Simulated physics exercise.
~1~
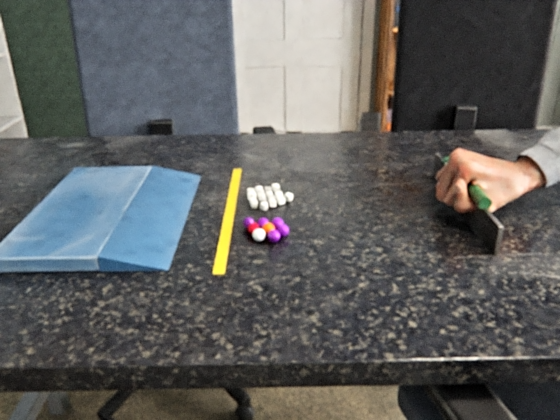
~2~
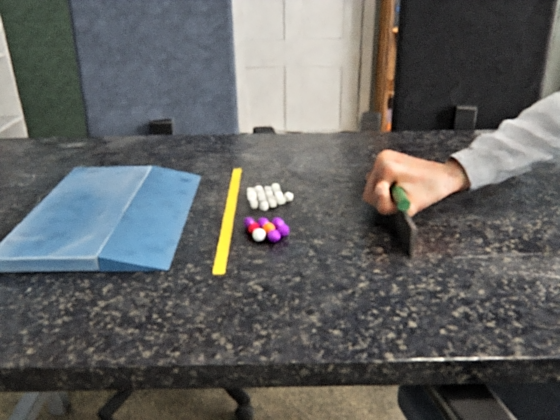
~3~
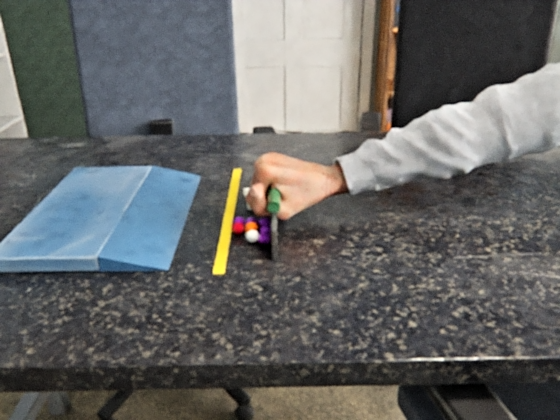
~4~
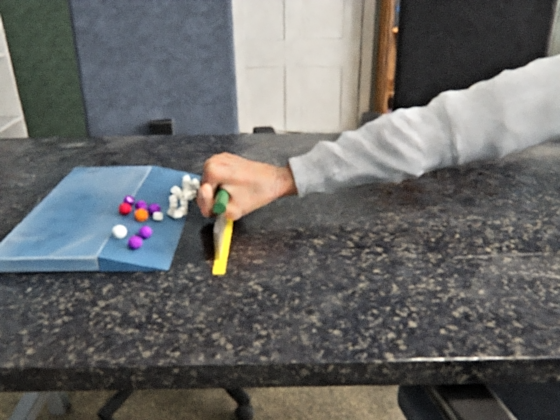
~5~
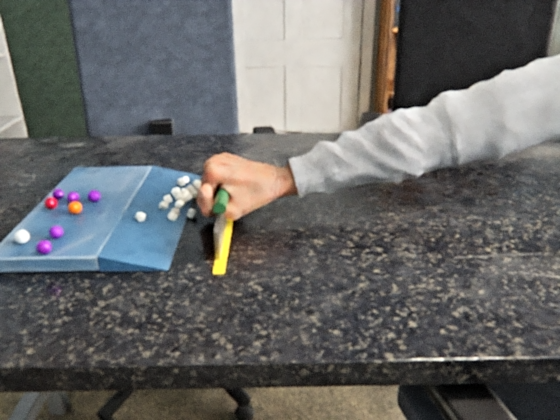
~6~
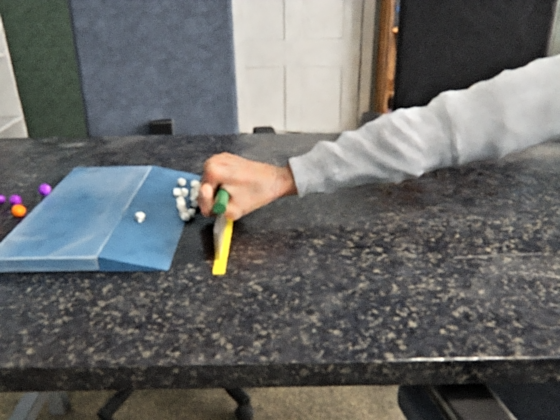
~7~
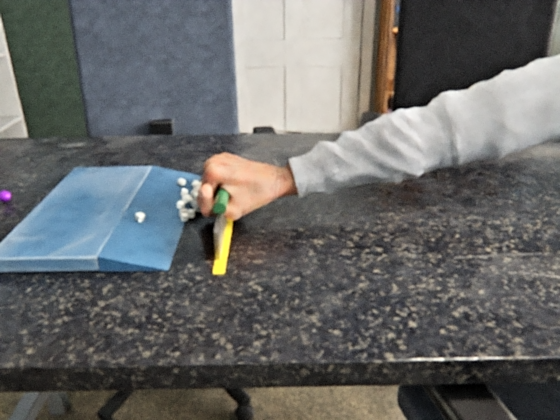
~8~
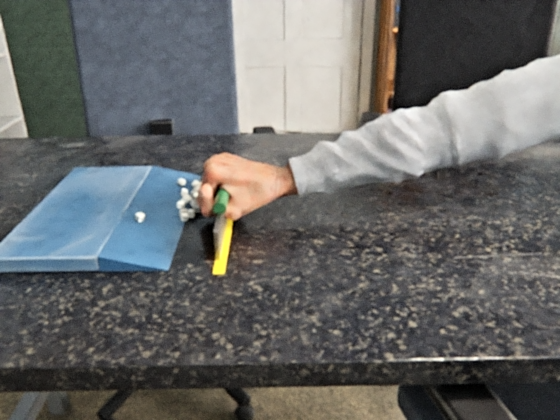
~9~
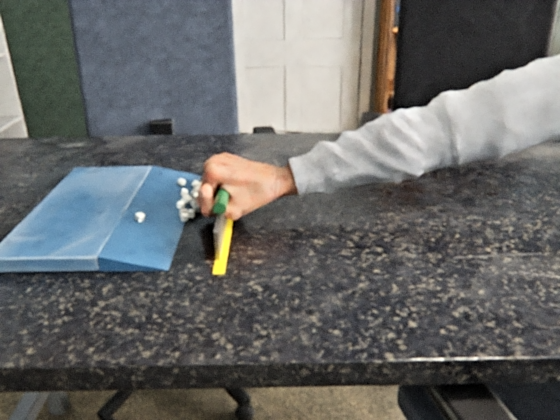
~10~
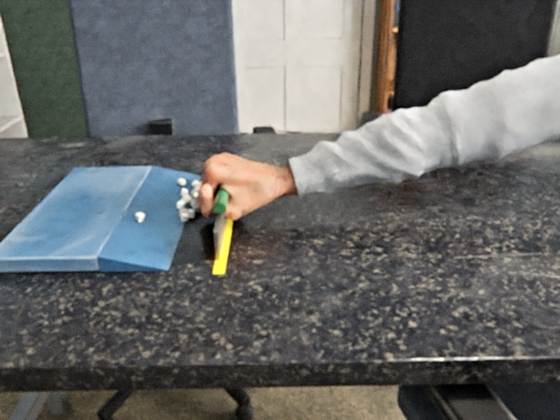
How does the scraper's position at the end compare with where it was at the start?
At the start the scraper is over at the right side of the table, well away from the loose pieces. At the end it rests at the yellow tape, just to the right of the blue ramp.
Hand sweeping a scraper left to yellow tape, coloured balls rolling over a blue ramp and away, white pieces staying near its foot.
